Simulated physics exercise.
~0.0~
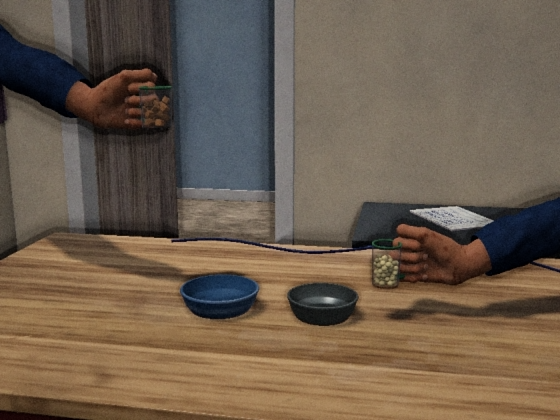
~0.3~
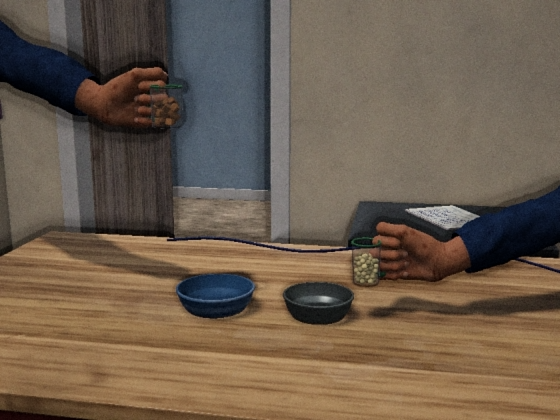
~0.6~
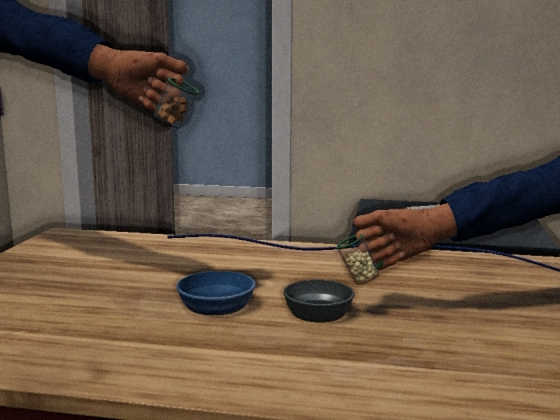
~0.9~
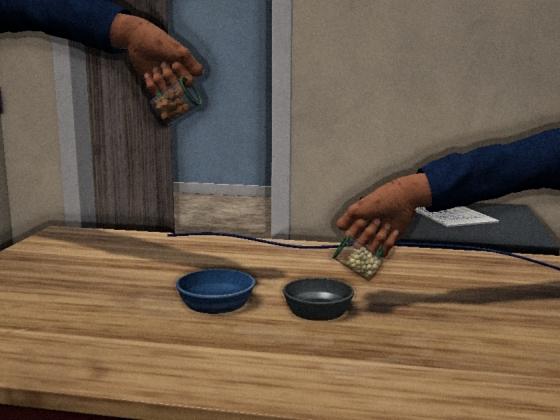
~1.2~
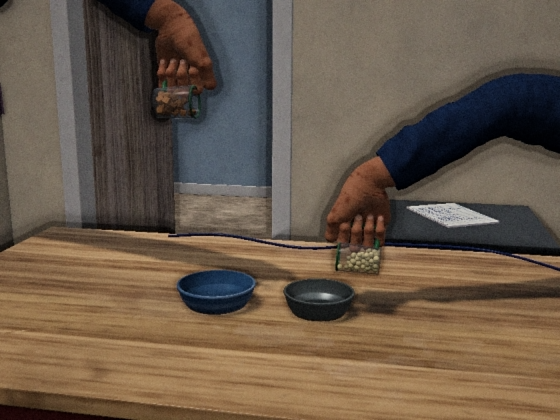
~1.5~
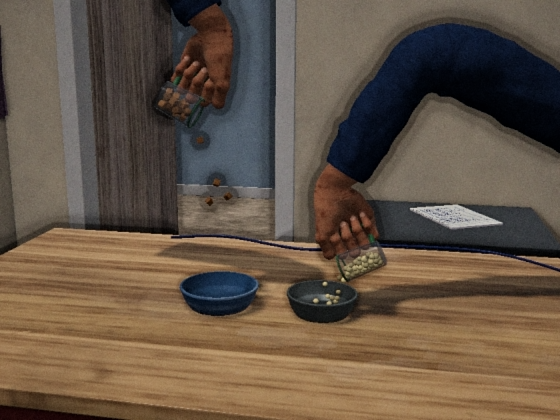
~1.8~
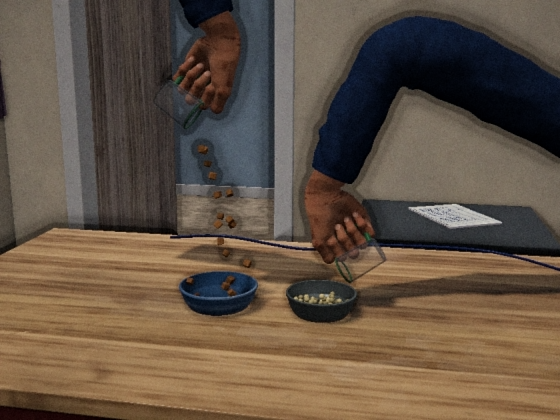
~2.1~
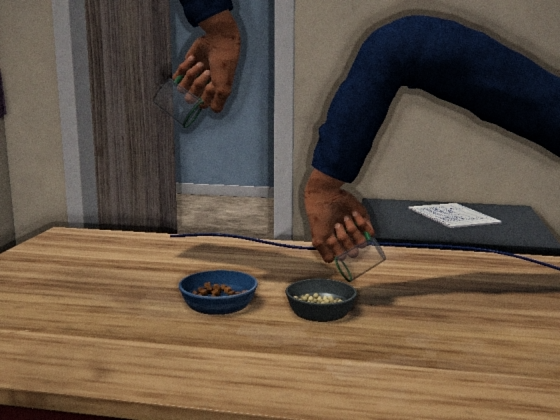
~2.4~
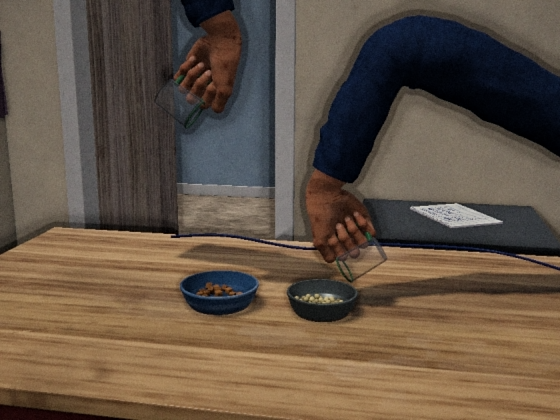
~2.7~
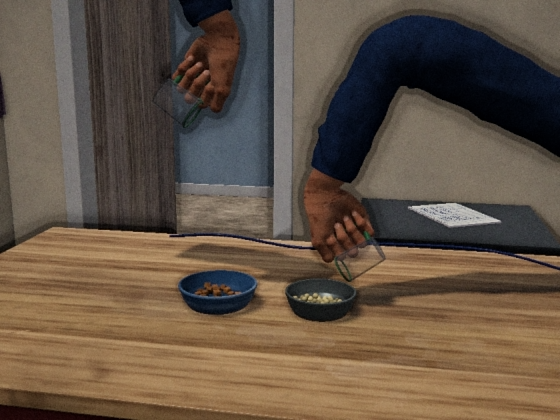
On a wooden table in a plain room, a blue dish and a dark grey dish sit side by side, both empty. Two blue-sleeved arms hold clear cups, the left one high with brown pieces, the right one low with pale pieces. The hands bring the cups inward slightly and tip them steadily until they lie sideways. Pale pieces slide into the grey dish just below, while brown ones drop in a long stream toward the blue dish. Both cups end upside down and empty, with every piece resting inside the dishes.
